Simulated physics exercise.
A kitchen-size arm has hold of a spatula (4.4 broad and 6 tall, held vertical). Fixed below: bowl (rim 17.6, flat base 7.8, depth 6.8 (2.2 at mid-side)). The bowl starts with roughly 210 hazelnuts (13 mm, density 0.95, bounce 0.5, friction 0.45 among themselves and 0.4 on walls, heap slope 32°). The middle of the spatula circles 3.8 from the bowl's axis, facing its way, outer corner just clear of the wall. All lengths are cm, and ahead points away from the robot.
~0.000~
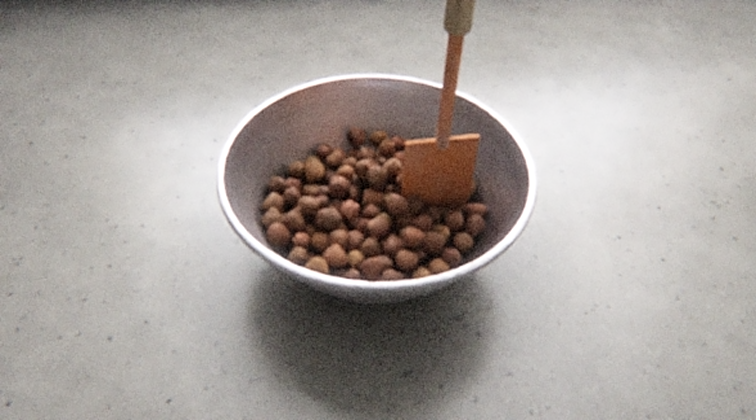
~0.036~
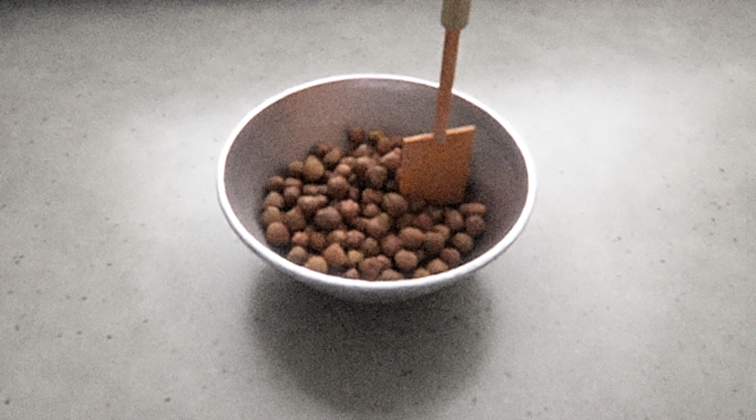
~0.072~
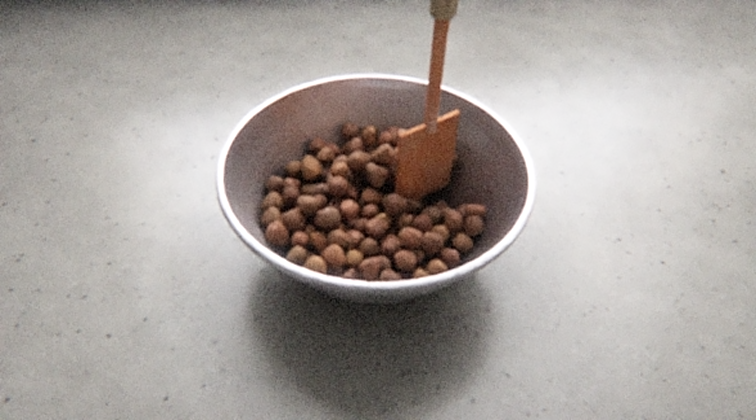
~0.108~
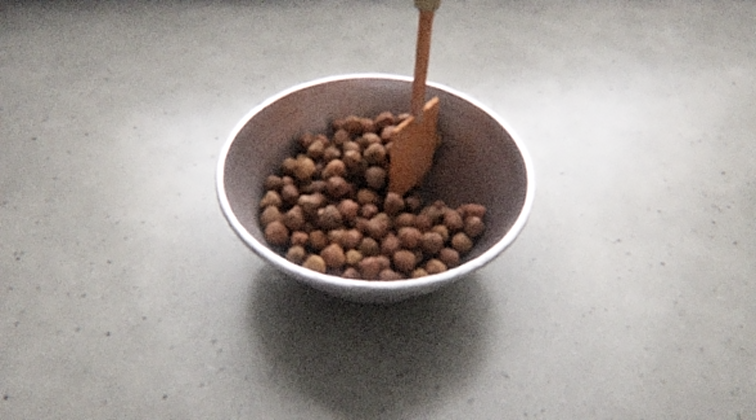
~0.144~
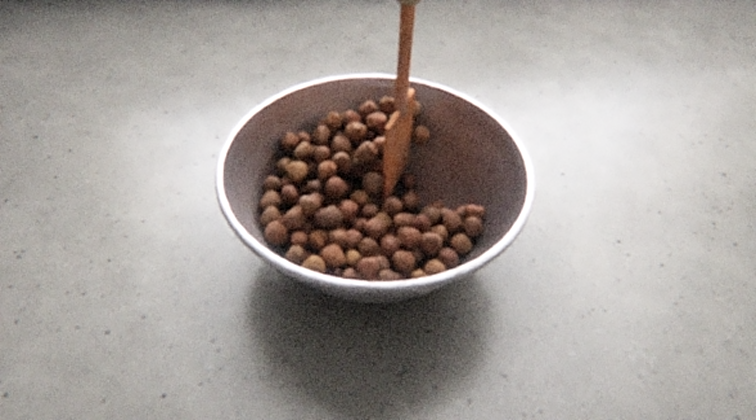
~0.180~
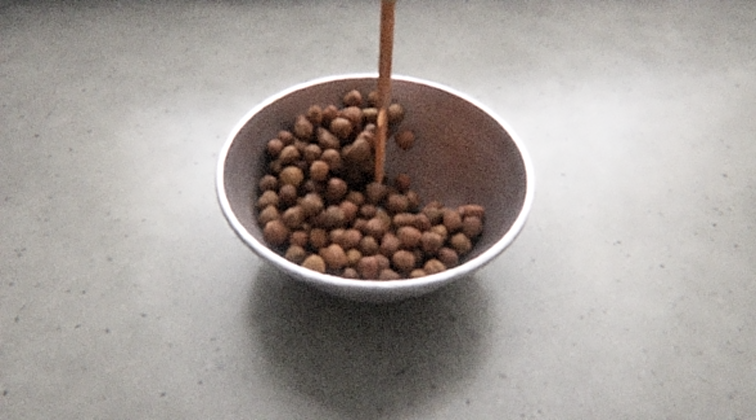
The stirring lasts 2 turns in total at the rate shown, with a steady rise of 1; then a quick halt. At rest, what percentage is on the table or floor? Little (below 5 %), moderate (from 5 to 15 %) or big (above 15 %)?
On the table or floor the share is moderate, from 5 to 15 %.
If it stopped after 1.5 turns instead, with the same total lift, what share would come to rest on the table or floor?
Then about 5 per cent.
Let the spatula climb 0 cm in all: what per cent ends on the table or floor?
Some 15 per cent.
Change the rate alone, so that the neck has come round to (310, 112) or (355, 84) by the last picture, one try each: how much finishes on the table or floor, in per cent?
Some 45 and 20 per cent.
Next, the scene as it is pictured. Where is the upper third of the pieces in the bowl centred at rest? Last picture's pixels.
Near (417, 166).
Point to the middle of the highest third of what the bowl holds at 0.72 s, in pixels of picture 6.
At about (465, 172).
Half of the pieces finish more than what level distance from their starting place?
Roughly 7 cm.
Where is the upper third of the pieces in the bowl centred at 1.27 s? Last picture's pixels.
Around (338, 251).
By 0.72 s, 329° round, highest piece 9 above the table; 200 in the bowl, 11 on the table or floor, 2 in flight or on the tool.
By 1.27 s, 223° round, highest piece 8 above the table; 194 in the bowl, 18 on the table or floor, 1 in flight or on the tool.
By 1.74 s, 0° round, highest piece 6 above the table; 192 in the bowl, 21 on the table or floor.
By 2.44 s, 0° round, highest piece 6 above the table; 192 in the bowl, 21 on the table or floor.
Final count, 192 in the bowl, 21 on the table or floor. That is 10 % on the table or floor.
